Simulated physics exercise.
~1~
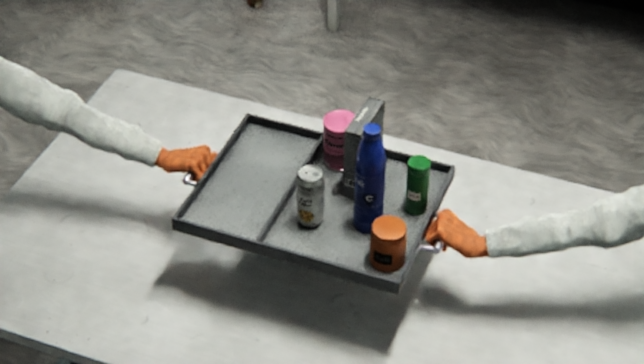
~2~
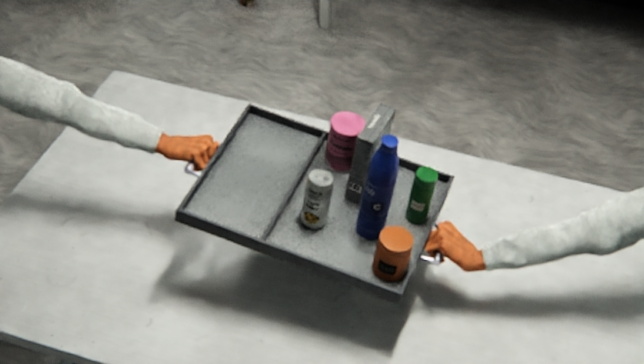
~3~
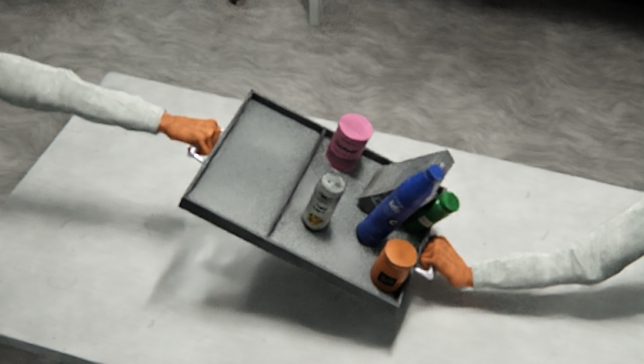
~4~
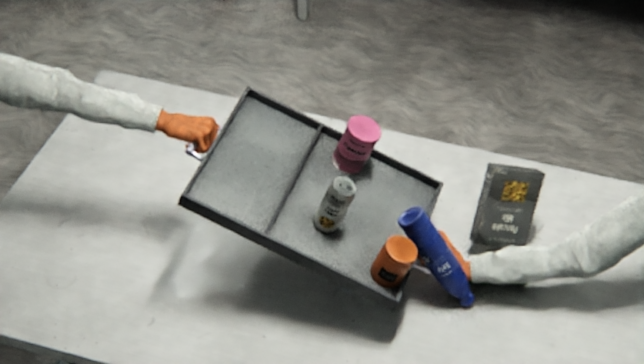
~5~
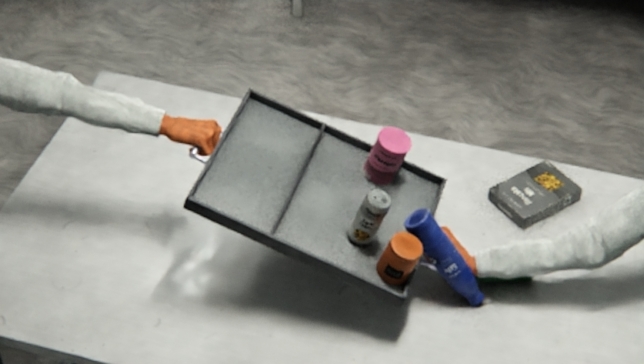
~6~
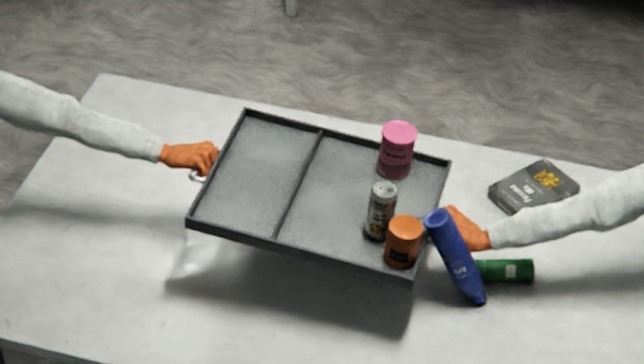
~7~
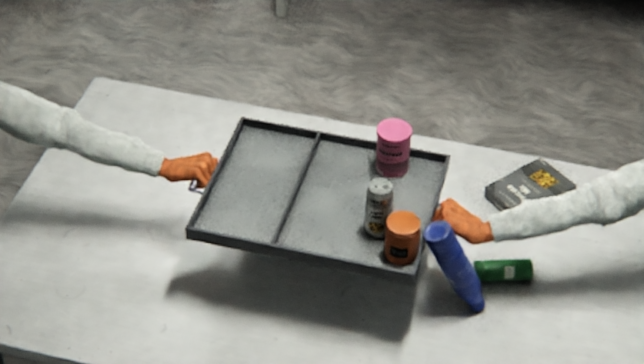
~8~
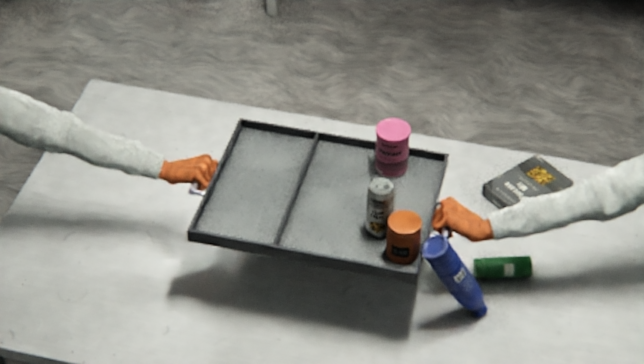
The clip shows two hands tilting a serving tray down to the right, sending the green shaker, blue bottle and grey packet off the edge, then levelling it with the pink tin and white can shifted right but upright, beside the orange jar, above the fallen items.
